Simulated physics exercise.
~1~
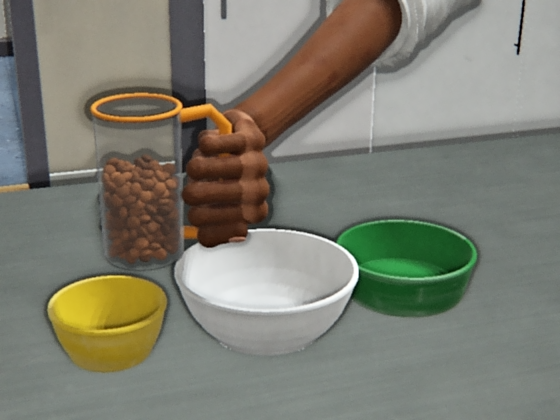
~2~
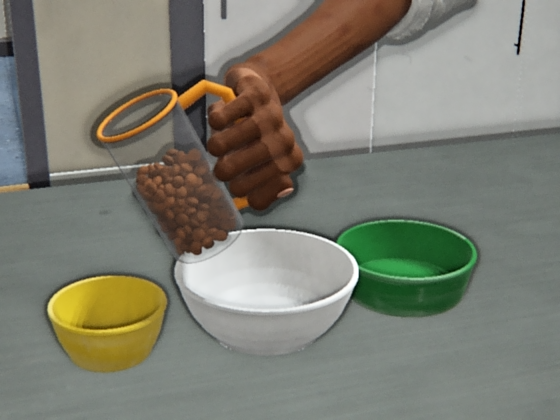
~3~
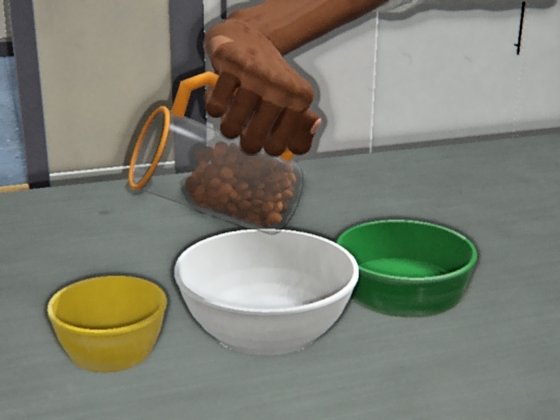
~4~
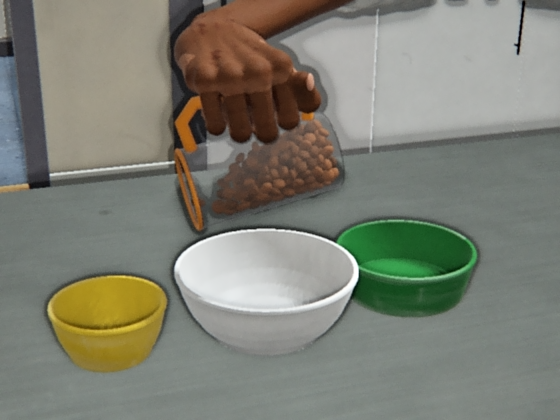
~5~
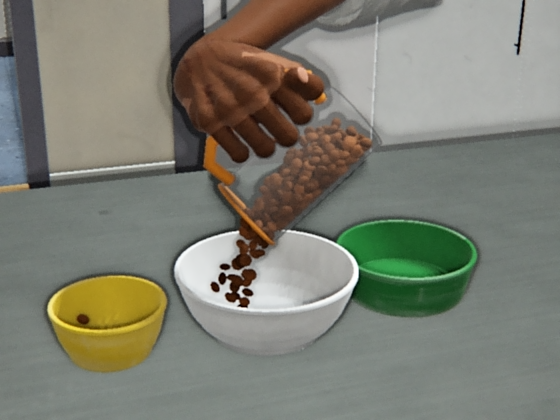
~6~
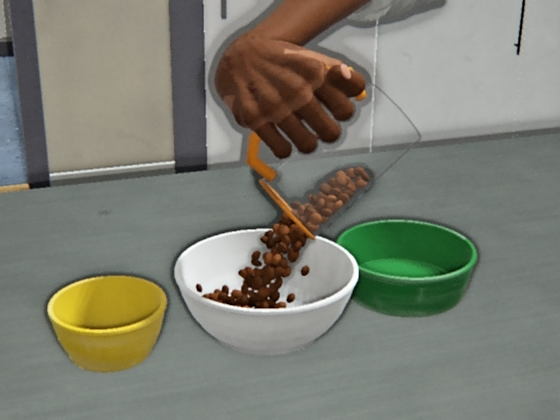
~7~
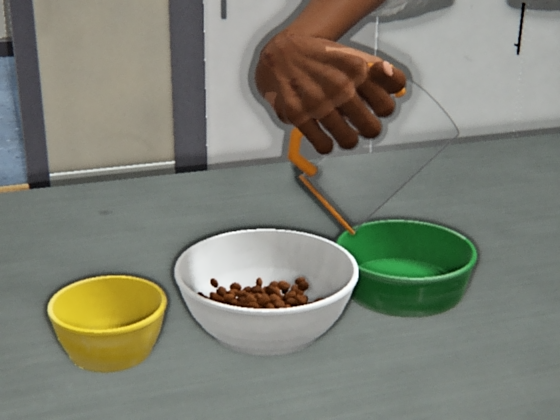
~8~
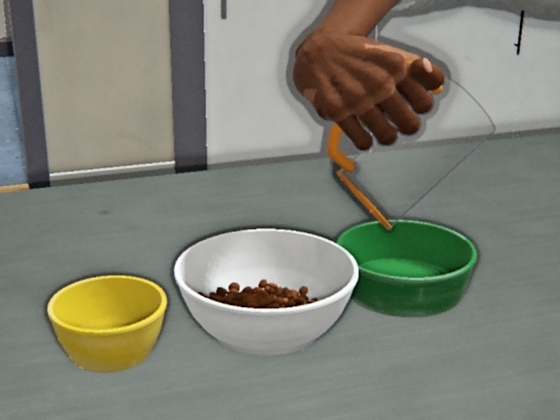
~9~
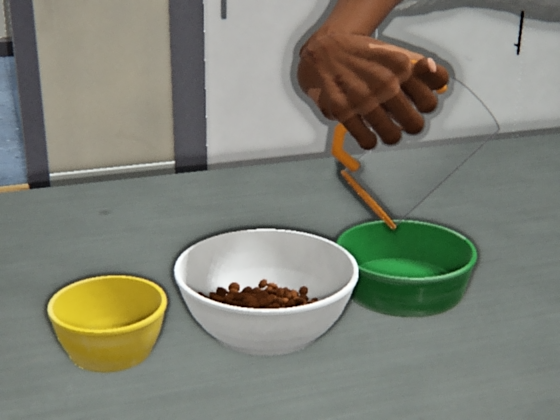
A hand moves a clear cup right and tips it, pouring kibble into the white bowl.
